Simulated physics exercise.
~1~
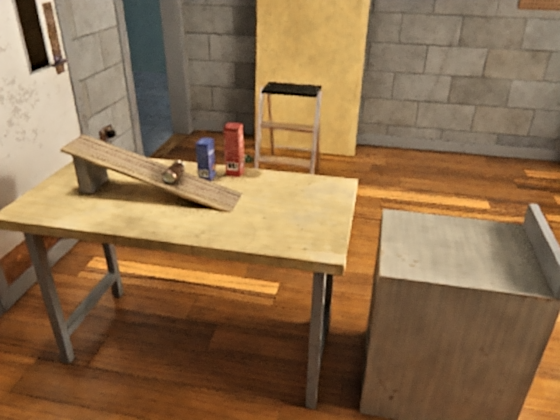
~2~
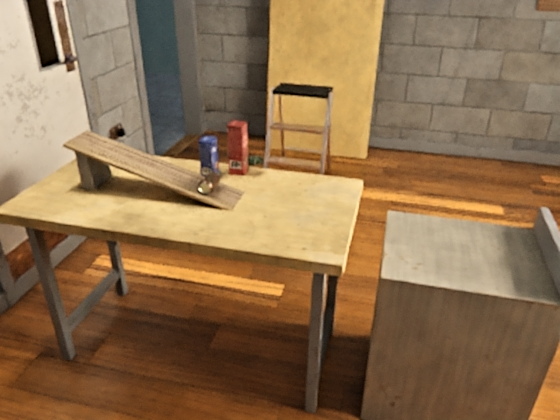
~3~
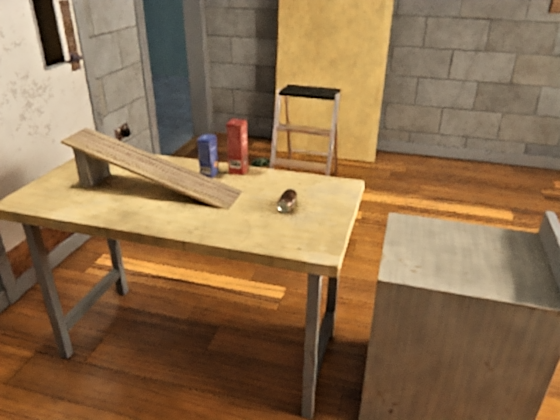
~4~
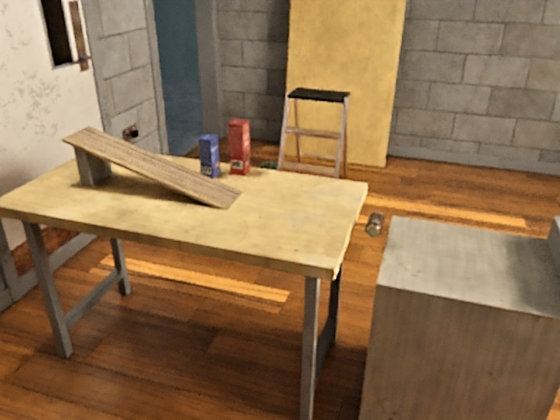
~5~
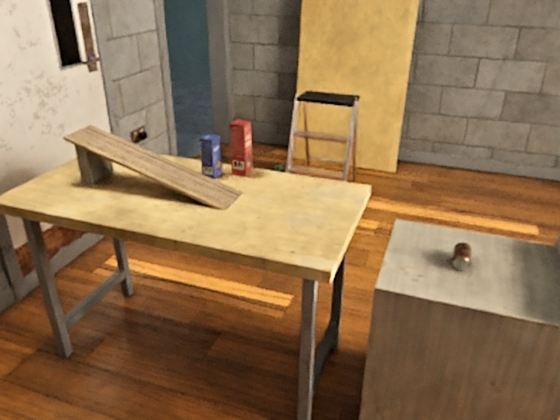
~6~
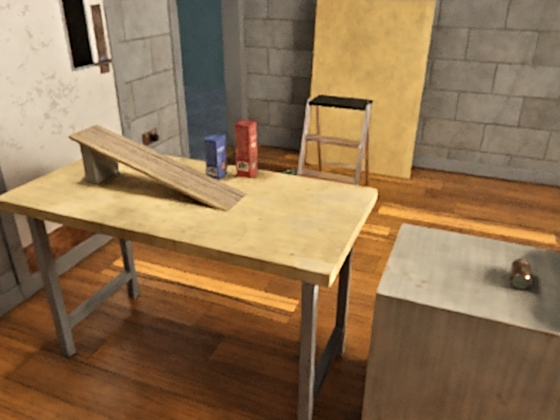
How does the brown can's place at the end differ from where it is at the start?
At the start the brown can is on the ramp on the table. At the end it lies on top of the gray cabinet to the right, across the gap.
